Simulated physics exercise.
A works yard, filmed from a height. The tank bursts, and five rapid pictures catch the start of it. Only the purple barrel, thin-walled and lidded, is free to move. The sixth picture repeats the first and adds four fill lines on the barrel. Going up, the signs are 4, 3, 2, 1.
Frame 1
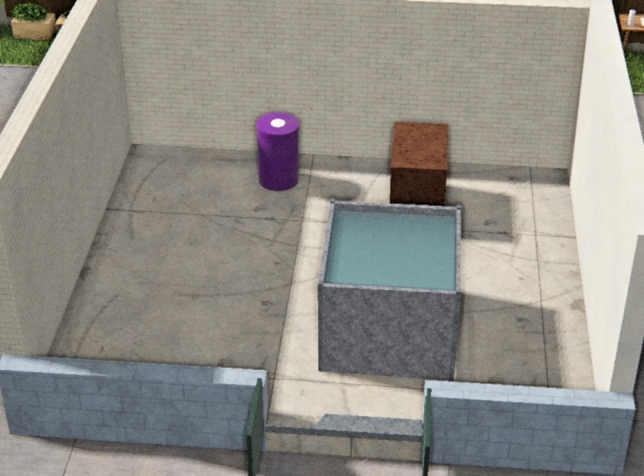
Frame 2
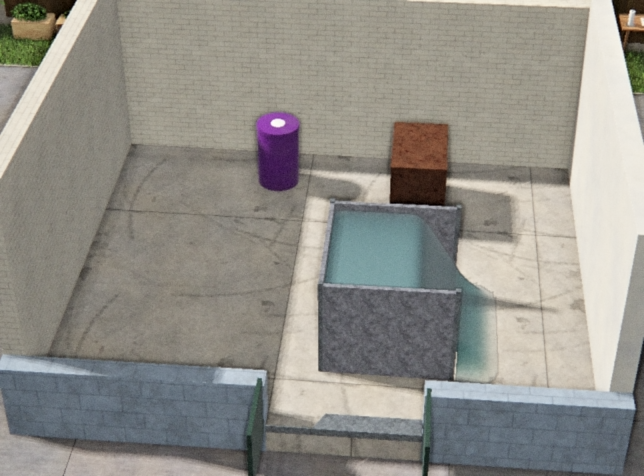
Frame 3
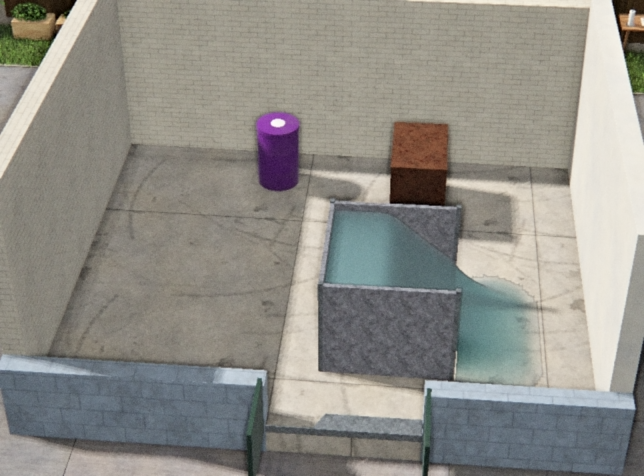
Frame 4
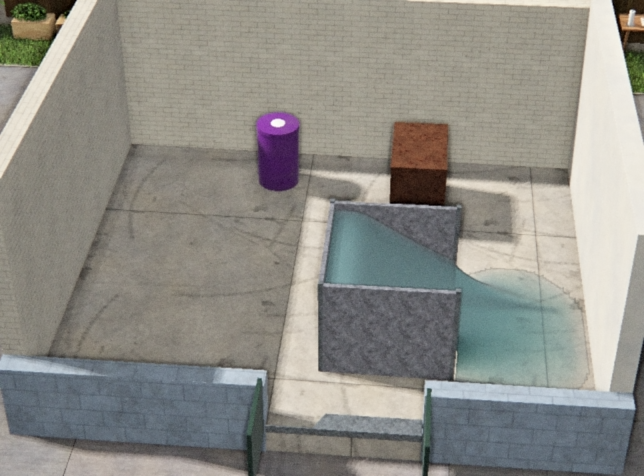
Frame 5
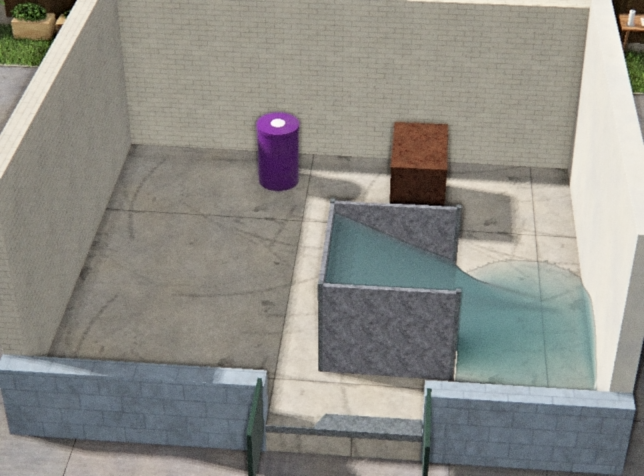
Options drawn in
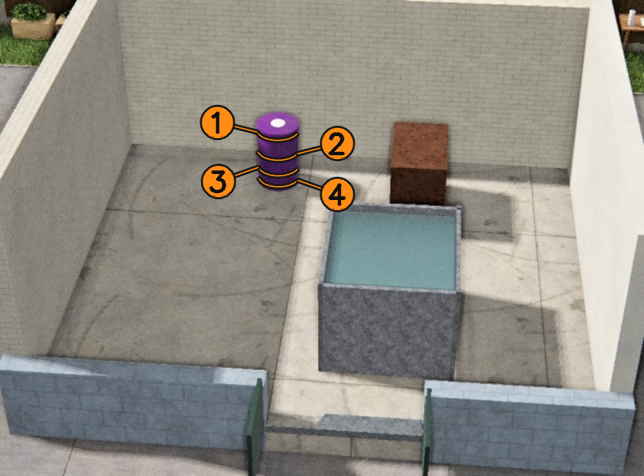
A stone tank full of water stood in a walled yard, then its right side opened and the water poured out, spreading across the ground toward the right wall while the purple barrel stayed still.
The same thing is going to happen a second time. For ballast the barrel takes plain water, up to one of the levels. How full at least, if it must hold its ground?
The limit is 3.
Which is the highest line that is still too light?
4.
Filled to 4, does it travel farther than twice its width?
No, less.
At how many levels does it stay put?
Three of them.
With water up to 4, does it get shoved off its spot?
Yes, that goes wrong.
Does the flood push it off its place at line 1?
No, not at all.
On the marked copy, 1 at (275, 140); 2 at (275, 160); 3 at (276, 175); 4 at (276, 186); from the bottom up 4, 3, 2, 1.
If 1 is chosen, it does not move.
If 2 is chosen, it does not move.
If 3 is chosen, it does not move.
If 4 is chosen, it is pushed about its own width away.
